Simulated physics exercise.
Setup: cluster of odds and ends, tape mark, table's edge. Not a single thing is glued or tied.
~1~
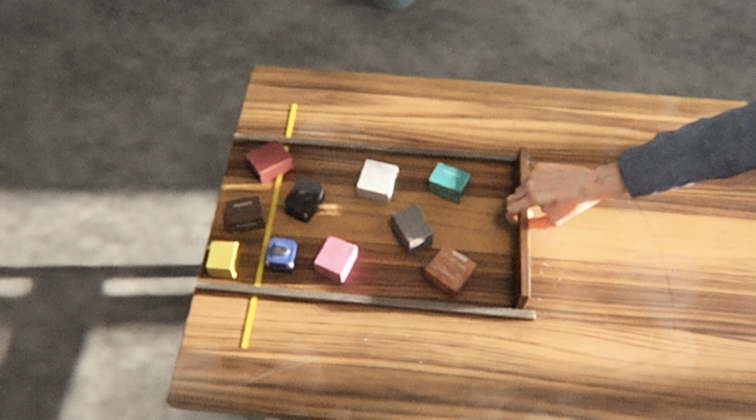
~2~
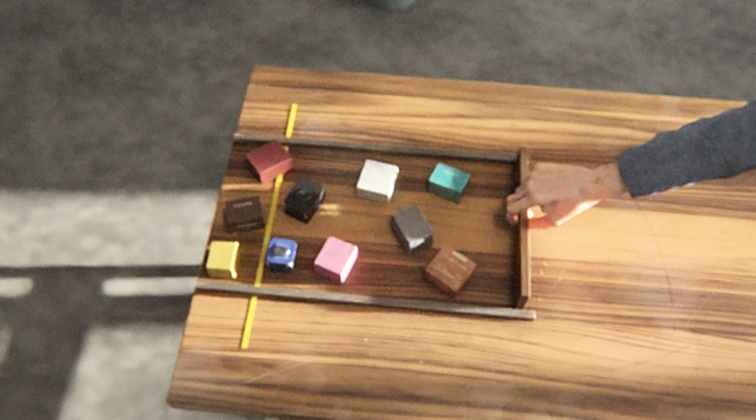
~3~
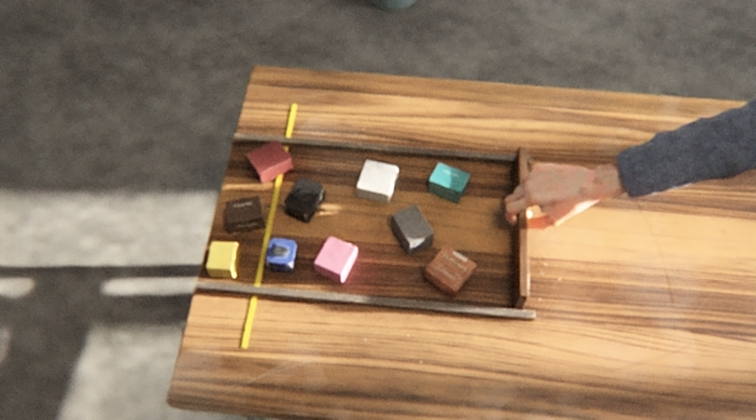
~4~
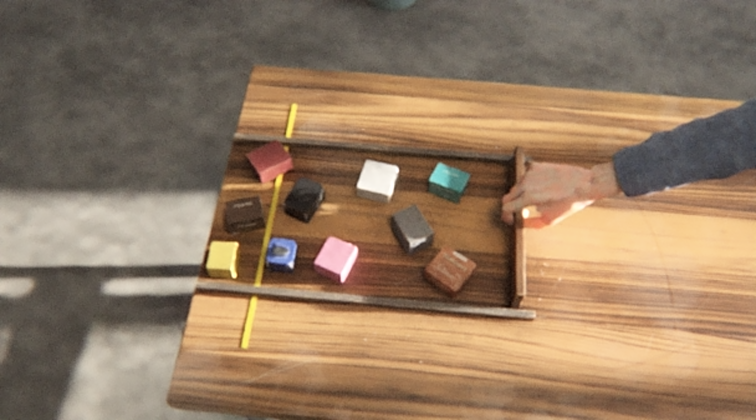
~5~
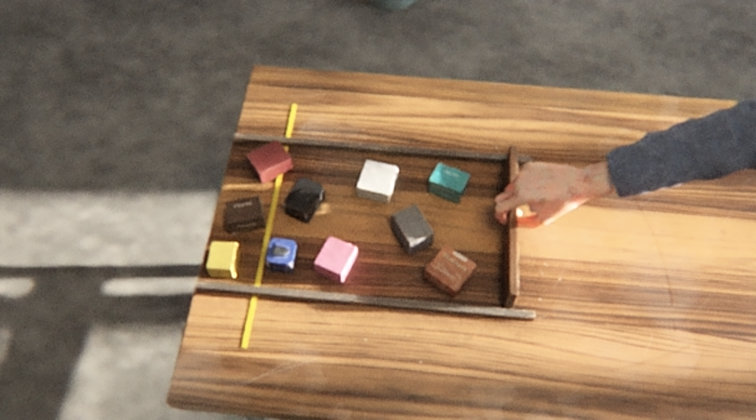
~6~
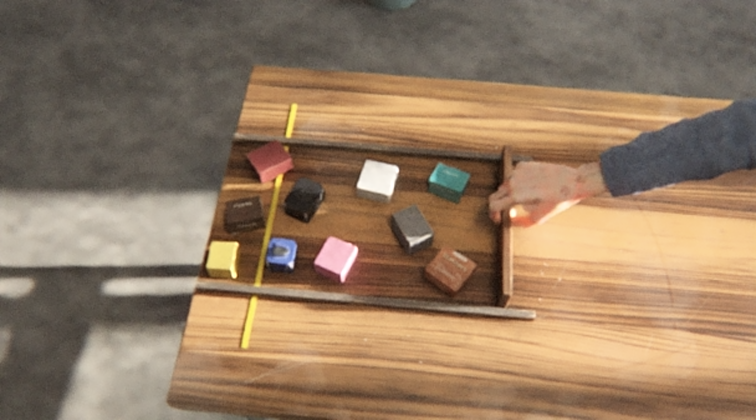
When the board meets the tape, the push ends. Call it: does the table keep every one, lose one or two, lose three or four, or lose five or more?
It loses three or four.
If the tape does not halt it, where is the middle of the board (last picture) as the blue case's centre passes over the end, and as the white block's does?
The middle would be close to (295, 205) and then close to (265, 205).
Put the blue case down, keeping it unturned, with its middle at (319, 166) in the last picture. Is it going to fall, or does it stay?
From that start, the object then does not stay.
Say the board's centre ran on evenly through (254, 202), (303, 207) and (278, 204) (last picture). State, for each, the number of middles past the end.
Counts: 7, 2, 4.
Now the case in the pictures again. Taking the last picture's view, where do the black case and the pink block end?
You'll find the black case at roughly (223, 200) and the pink block at roughly (209, 251).
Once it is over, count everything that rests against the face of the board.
It's 3.
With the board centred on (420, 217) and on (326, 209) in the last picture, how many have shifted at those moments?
First 4, then 10.
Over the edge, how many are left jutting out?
You'd get 3.
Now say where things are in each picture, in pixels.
Yellow block (223, 260); brown box (246, 214); red block (270, 161); board (522, 225); tape (272, 213), in the first picture.
Brown box (246, 215); board (522, 225), in the second picture.
Red block (270, 161); white block (378, 182), in the third picture.
Yellow block (223, 260); orange box (450, 271), in the fourth picture.
Brown box (246, 215); grey block (412, 230), in the fifth picture.
Yellow block (223, 260); brown box (246, 215); red block (270, 161); board (505, 224); tape (272, 213), in the sixth picture.
Soon after, none off yet; yellow block at rest near (223, 260); brown box at rest near (246, 215); red block at rest near (270, 161).
In the end, the number that fall off is three or four; gone, blue case, red block, brown box and yellow block.
